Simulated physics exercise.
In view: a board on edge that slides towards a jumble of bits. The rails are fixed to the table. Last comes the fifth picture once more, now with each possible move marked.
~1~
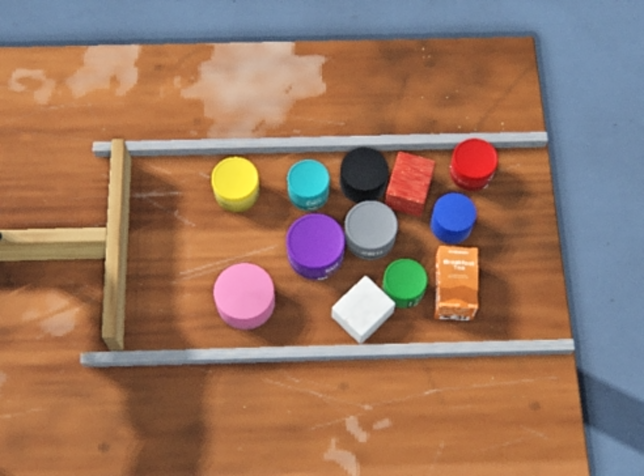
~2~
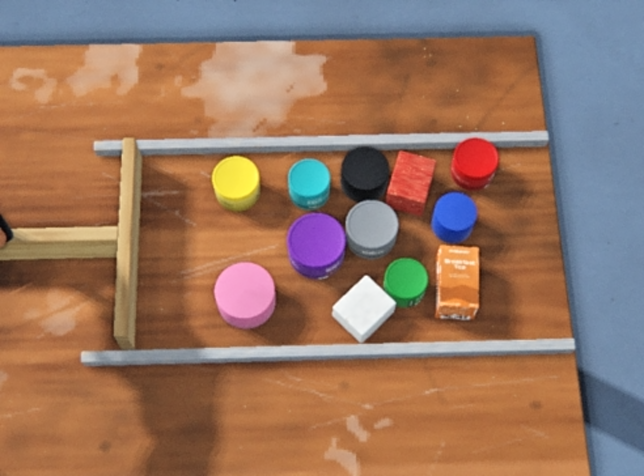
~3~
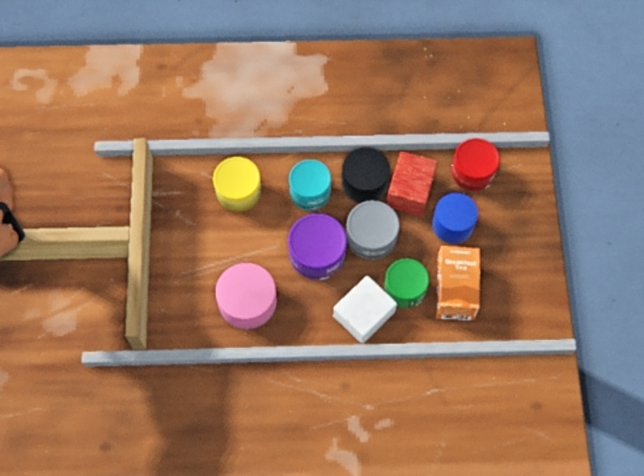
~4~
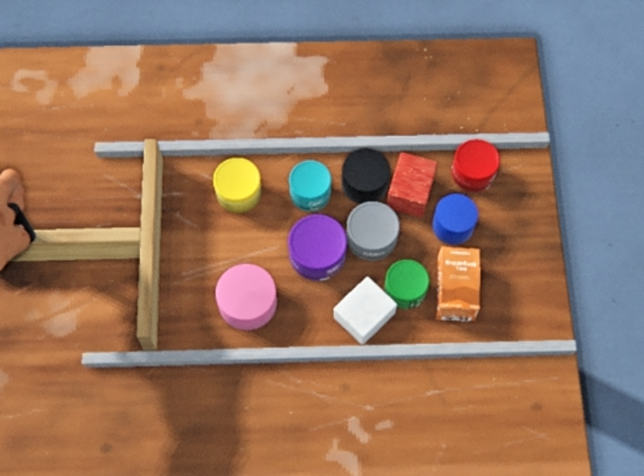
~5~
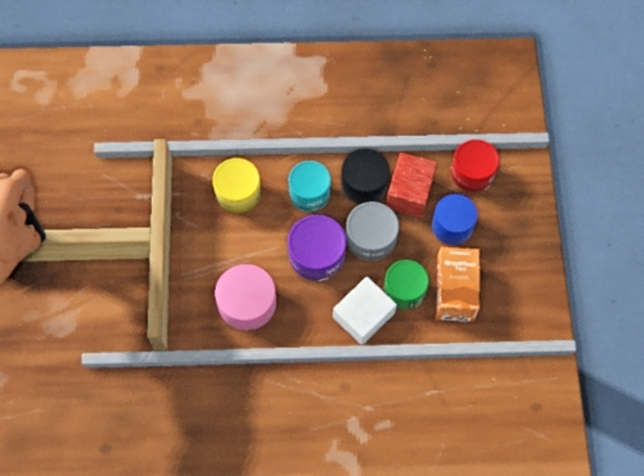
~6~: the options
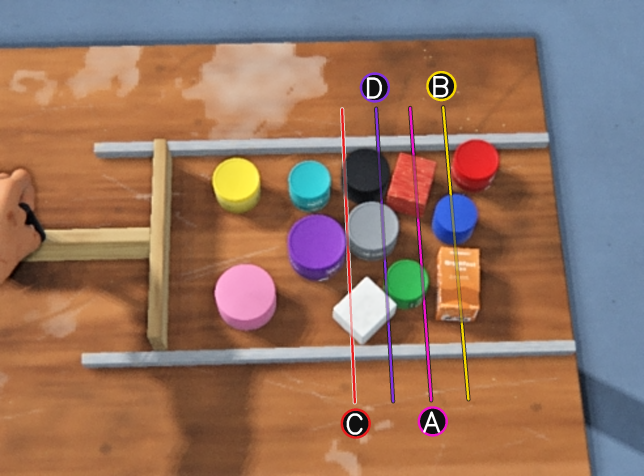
The clip opens on a wooden tabletop where a T-shaped wooden pusher sits between two pale rails, left of a jumble of colourful tubs, blocks and an orange packet. The board slides slowly right, a hand coming into view at left gripping its handle, and narrows the gap while the objects stay put.
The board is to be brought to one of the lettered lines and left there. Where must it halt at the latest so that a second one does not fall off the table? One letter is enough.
At A, and not beyond.
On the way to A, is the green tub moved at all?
By then, yes.
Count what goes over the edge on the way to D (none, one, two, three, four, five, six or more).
In all, none.
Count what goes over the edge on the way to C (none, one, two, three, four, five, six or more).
The count is none.
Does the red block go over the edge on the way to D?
No.
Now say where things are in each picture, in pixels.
In the first picture, grey jar (371, 231); black pot (364, 175); purple tub (316, 247).
In the second picture, board (125, 233); blue pot (454, 218).
In the third picture, board (136, 233); orange packet (458, 283).
In the fourth picture, board (147, 234); red jar (475, 167).
In the fifth picture, board (157, 234); red block (412, 185); white block (365, 312); pink tin (246, 297).
On the marked copy, A at (420, 246); B at (455, 245); C at (348, 247); D at (384, 246).
With A. Early on, board (252, 232); yellow tub (283, 186); turquoise tub (326, 188).
Further on, board (348, 229); orange packet (509, 291); red jar (492, 162).
At the end, board (418, 228); orange packet over the edge; green tub (553, 277); one fallen.
As for the rest, B drops three; C is within the limit but short; D is within the limit but short.
